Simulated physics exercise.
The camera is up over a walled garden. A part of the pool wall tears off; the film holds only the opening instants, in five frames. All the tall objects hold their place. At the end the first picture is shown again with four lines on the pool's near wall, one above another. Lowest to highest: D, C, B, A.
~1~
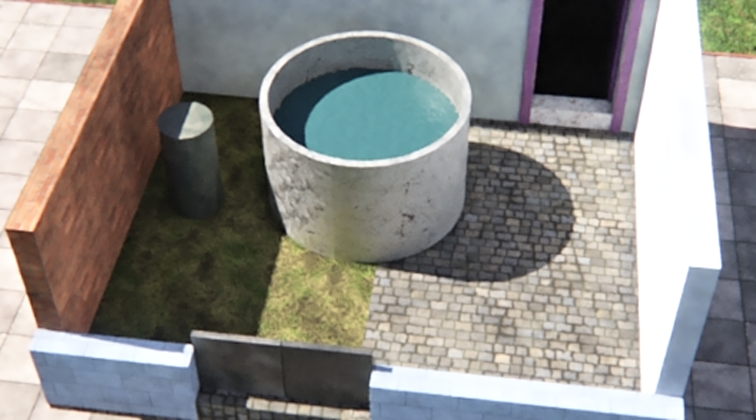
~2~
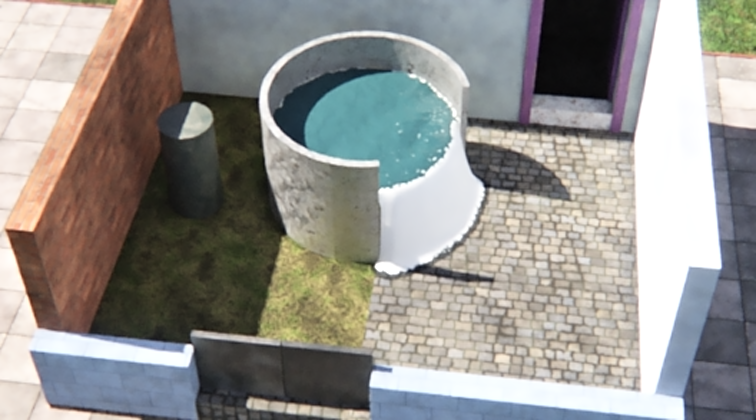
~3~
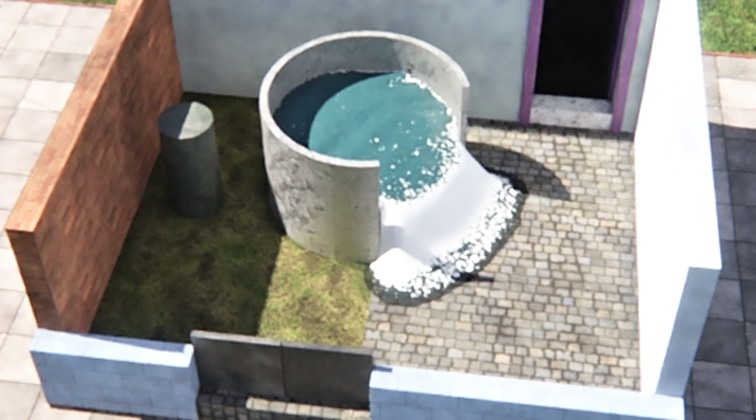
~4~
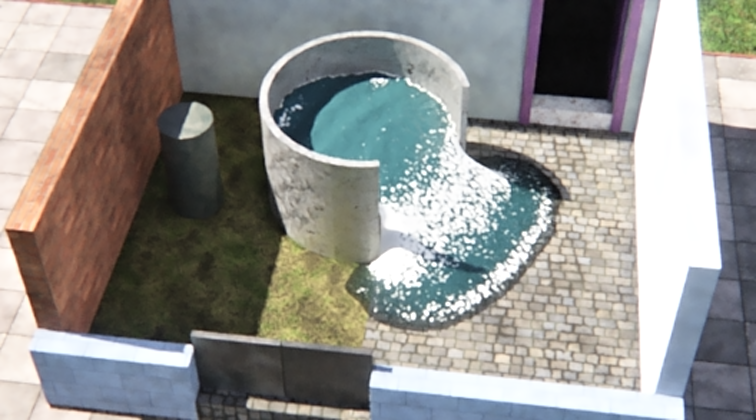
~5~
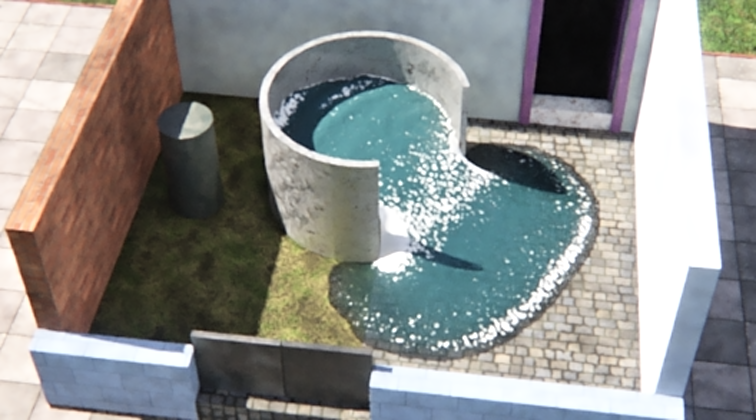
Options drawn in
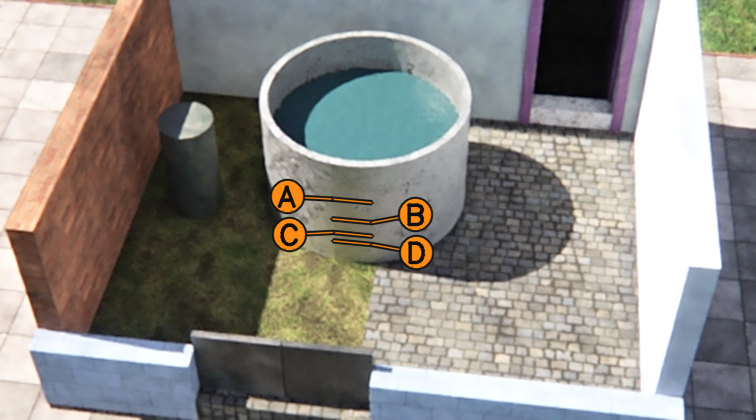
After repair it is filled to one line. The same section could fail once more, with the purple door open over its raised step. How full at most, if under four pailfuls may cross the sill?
Use mark A.
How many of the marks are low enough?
All four.
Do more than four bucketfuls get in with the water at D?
No.
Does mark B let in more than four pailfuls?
No, that is safe.
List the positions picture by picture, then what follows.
The first picture shows water in the pool at rest, its middle at (366, 127); foot of the purple doorway at (569, 127); shut gate at (283, 351).
The second picture shows front seen at (394, 271), 2 % of the ground wet.
The third picture shows front seen at (511, 179), 7 % of the ground wet.
The fourth picture shows front seen at (534, 170), 14 % of the ground wet.
The fifth picture shows front seen at (583, 186), 24 % of the ground wet.
On the marked copy, A at (351, 200); B at (352, 220); C at (352, 234); D at (352, 242); from the bottom up D, C, B, A.
Choosing A, a bucket or two gets in.
Choosing B, nothing gets over.
Choosing C, nothing gets over.
Choosing D, nothing gets over.
